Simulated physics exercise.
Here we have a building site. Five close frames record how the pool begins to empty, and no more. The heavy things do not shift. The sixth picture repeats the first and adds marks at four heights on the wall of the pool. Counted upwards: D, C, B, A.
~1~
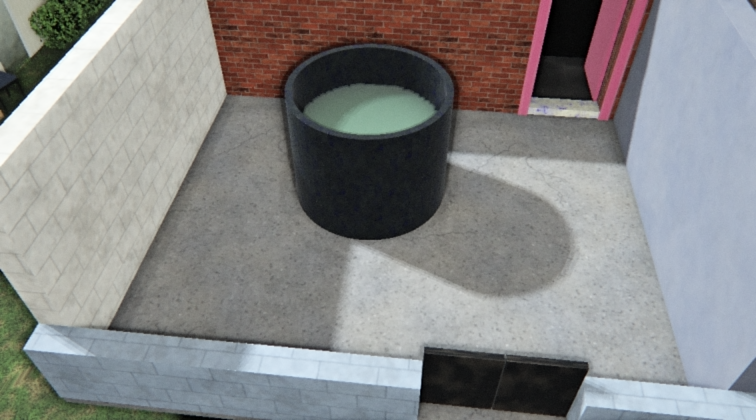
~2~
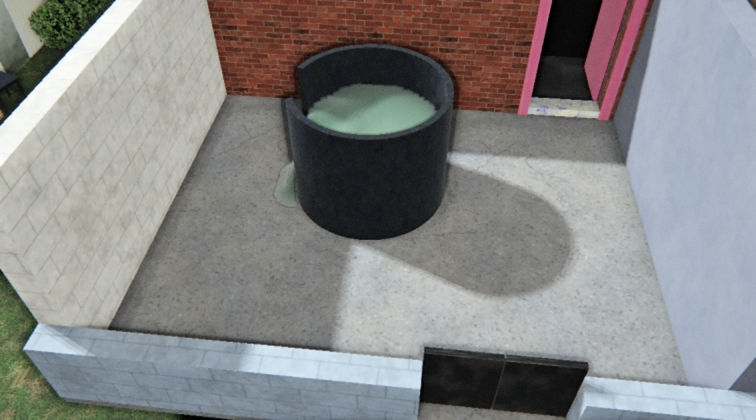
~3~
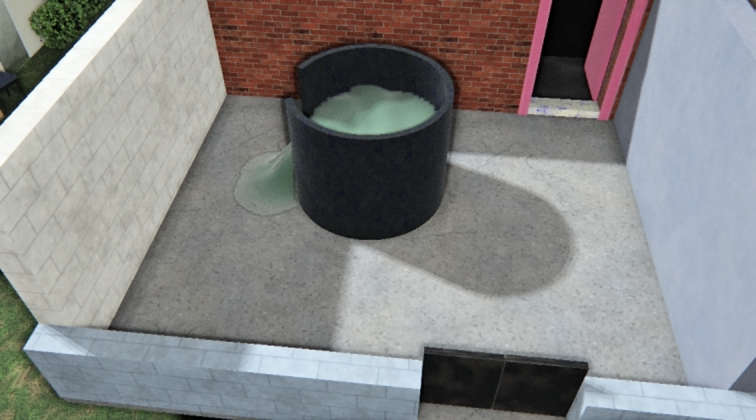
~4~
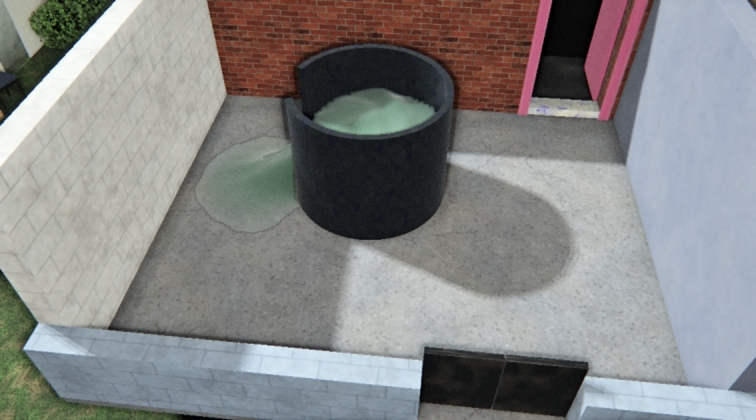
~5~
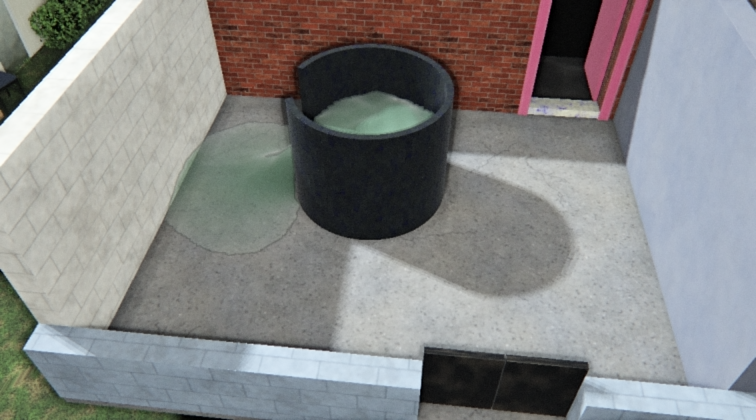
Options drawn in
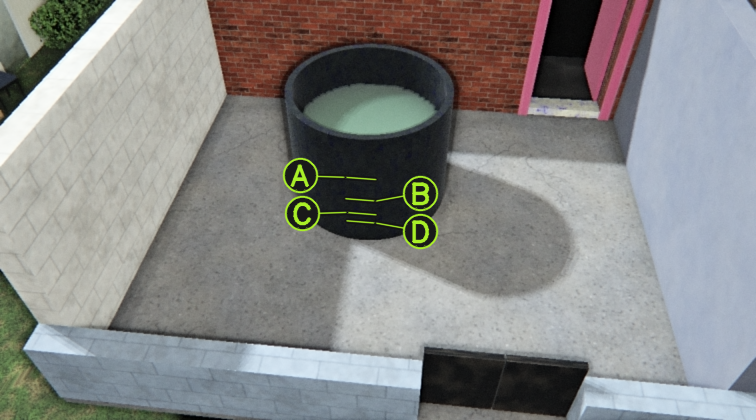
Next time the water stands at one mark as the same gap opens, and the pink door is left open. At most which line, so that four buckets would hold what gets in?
Line A just does it.
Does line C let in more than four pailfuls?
No, not at all.
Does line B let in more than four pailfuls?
No.
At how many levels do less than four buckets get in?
All of them.
On the marked copy, A at (360, 178); B at (360, 199); C at (361, 213); D at (361, 221); from the bottom up D, C, B, A.
With A, a bucket or two gets in.
With B, a splash gets over, under a bucket.
With C, nothing gets over.
With D, nothing gets over.
